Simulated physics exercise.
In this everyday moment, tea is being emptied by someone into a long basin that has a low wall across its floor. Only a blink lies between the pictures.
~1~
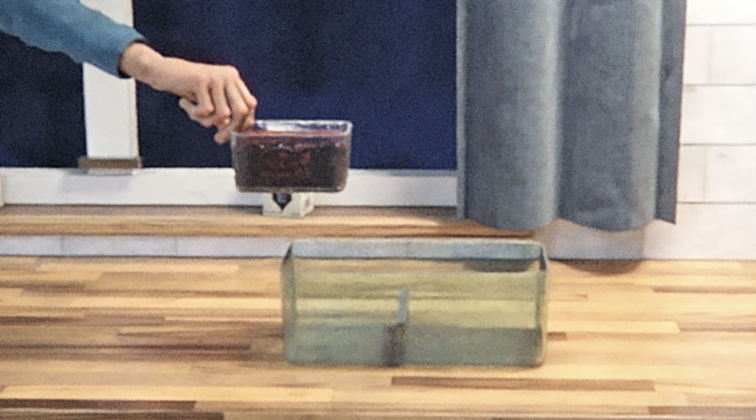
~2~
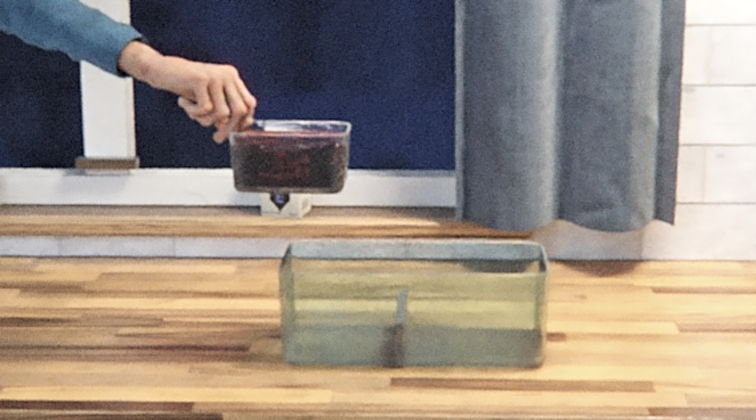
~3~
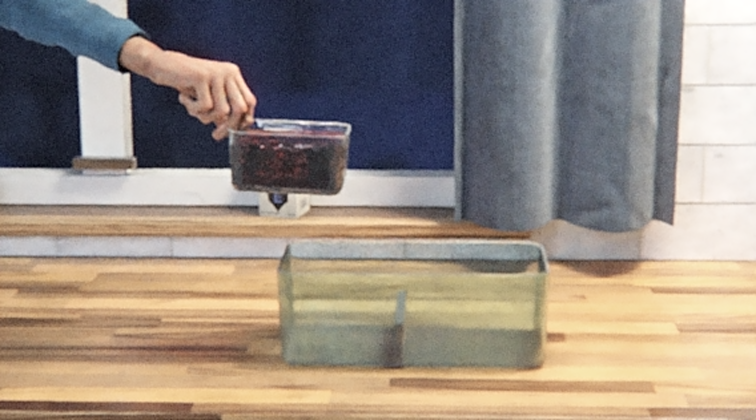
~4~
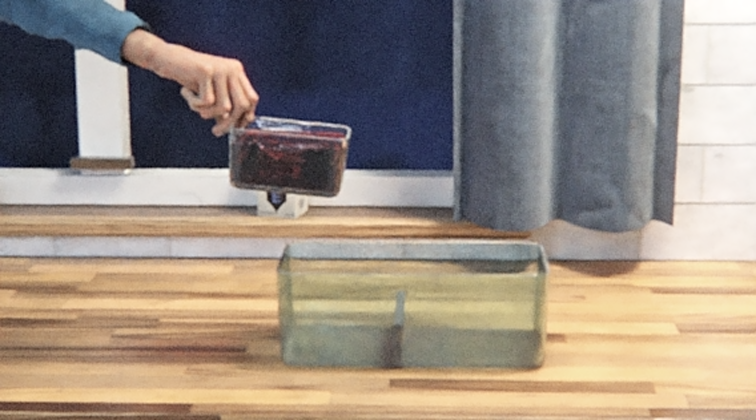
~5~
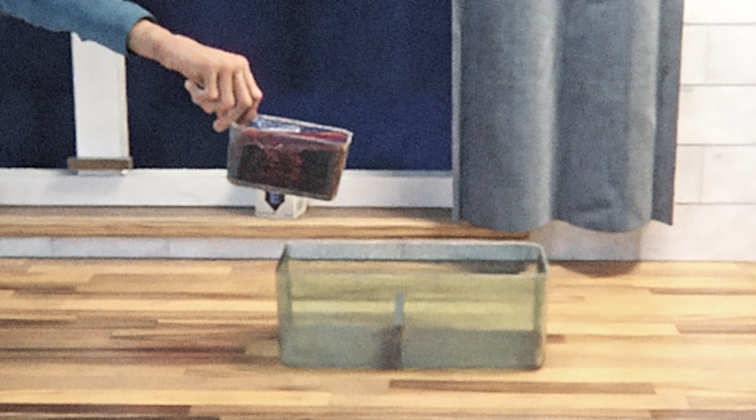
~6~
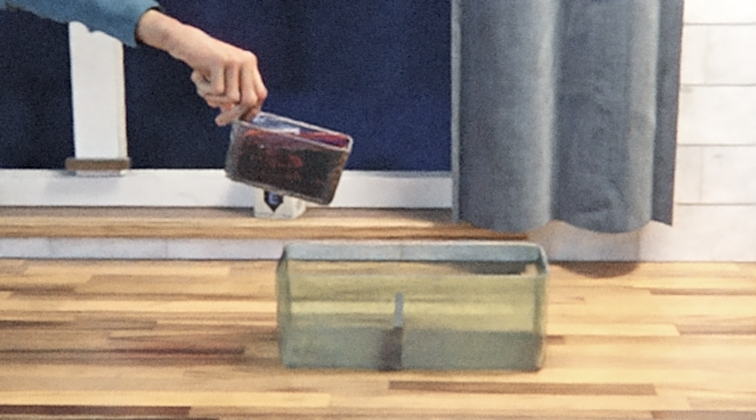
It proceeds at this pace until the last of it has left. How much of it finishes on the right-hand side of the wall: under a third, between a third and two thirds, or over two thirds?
Between a third and two thirds.
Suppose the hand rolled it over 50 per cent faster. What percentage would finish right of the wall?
About 40 in a hundred.
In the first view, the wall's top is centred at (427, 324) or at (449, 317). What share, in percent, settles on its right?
Try 1: Some 30 %; try 2: 10 %.
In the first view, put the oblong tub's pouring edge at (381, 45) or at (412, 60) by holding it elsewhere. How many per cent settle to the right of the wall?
Estimate: 80 per cent, then 95 per cent.
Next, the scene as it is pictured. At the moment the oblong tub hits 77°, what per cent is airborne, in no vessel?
About 35 per cent.
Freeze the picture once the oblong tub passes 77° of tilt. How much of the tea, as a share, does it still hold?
Still holding around 35 %, give or take.
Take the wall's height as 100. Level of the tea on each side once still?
About 30 left, about 30 right.
A moment on, the oblong tub is tipped on its side and 35 per cent is still to pour, 5 is left of the wall and 23 right of it.
Next, the oblong tub is tipped right over and 4 per cent is still to pour, 36 is left of the wall and 55 right of it.
Then the oblong tub is tipped right over and 0 per cent is still to pour, 44 is left of the wall and 56 right of it.
Later the oblong tub is tipped right over and 0 per cent is still to pour, 43 is left of the wall and 56 right of it.
At rest 43 per cent lies left of the wall, 56 right of it and 1 outside.
